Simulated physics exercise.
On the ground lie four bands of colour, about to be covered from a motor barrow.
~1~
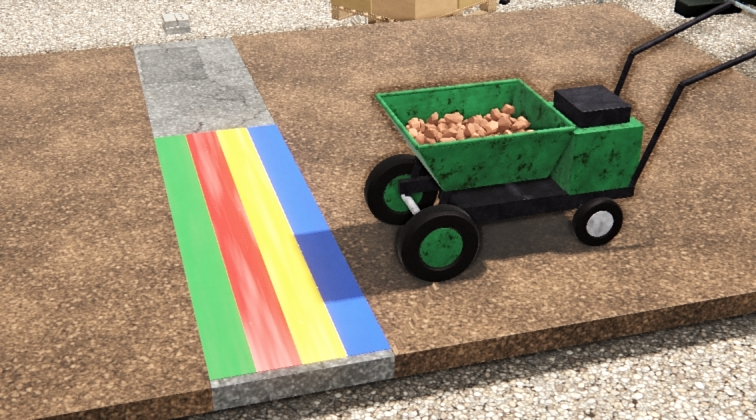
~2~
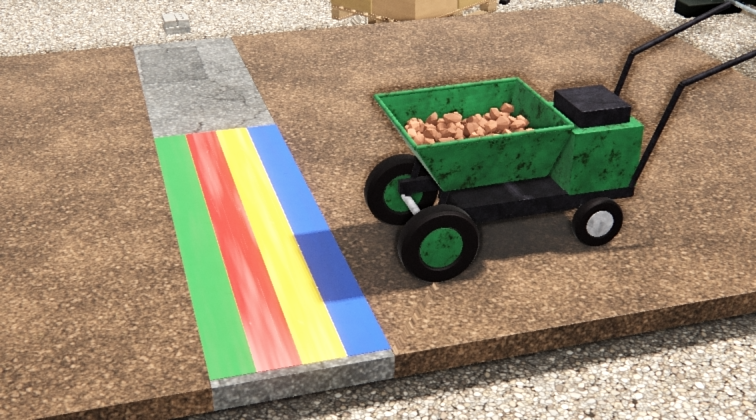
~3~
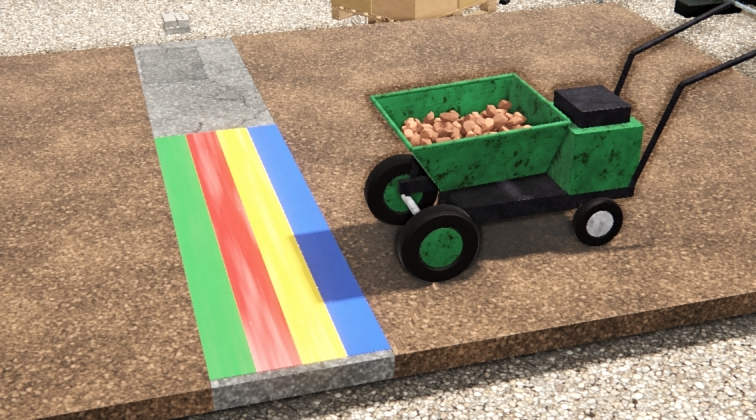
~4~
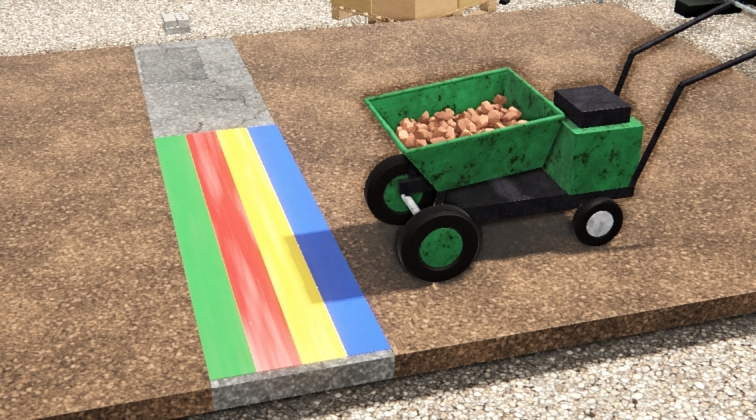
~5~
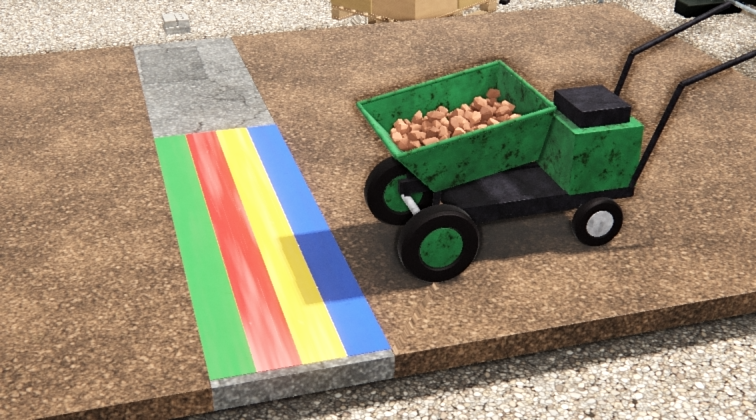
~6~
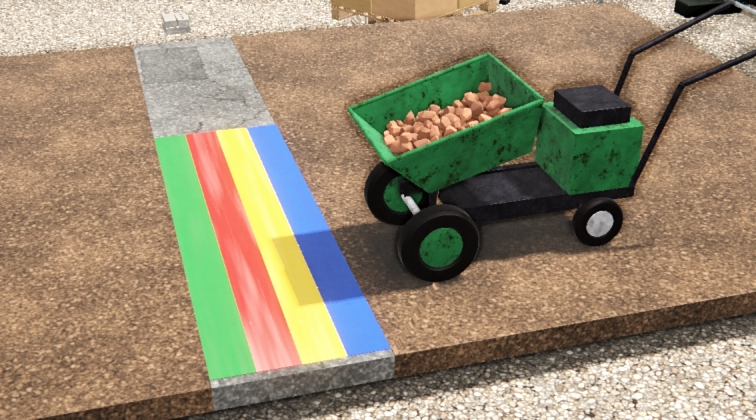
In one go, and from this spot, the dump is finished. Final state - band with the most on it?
Yellow band.
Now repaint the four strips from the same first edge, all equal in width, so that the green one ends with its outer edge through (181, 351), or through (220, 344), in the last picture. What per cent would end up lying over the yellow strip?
Shares in turn: 40 %; 40 %.
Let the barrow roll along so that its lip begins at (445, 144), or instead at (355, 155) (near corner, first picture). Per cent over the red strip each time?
About 10 per cent first, about 30 per cent second.
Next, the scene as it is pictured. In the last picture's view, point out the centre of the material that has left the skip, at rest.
I'd put the middle somewhere around (276, 266).
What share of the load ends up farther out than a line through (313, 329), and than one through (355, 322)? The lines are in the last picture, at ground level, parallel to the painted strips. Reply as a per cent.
I'd put it near 60 in a hundred, then near 90 in a hundred.
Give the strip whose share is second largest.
Next in line is the strip in red.
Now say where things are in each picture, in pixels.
The first frame shows lip of the skip at (418, 148), level; top of the load at (470, 132), lumps of rubble; blue strip at (353, 318); yellow strip at (311, 325); red strip at (268, 332); green strip at (224, 339).
The second frame shows lip of the skip at (416, 148), level; top of the load at (469, 132).
The third frame shows lip of the skip at (412, 150), tipped barely; top of the load at (478, 132).
The fourth frame shows lip of the skip at (405, 153), tipped a little; top of the load at (483, 121).
The fifth frame shows lip of the skip at (397, 157), tipped a little; top of the load at (492, 121).
The sixth frame shows lip of the skip at (387, 163), tipped clearly; top of the load at (483, 116); blue strip at (353, 318); yellow strip at (311, 325); red strip at (268, 332); green strip at (224, 339).
Soon, skip tipped steeply; all in the skip.
A while on, skip tipped steeply; nearly all in the skip; a stray few over the blue strip; a stray few over the yellow strip.
Towards the end, skip tipped right over; about a third in the skip; a stray few over the blue strip; about a third over the yellow strip; about a quarter over the red strip; a small part over the green strip; a stray few off the paint.
Finally, skip tipped right over; a stray few in the skip; a small part over the blue strip; about a third over the yellow strip; about a quarter over the red strip; a small part over the green strip; a stray few off the paint.
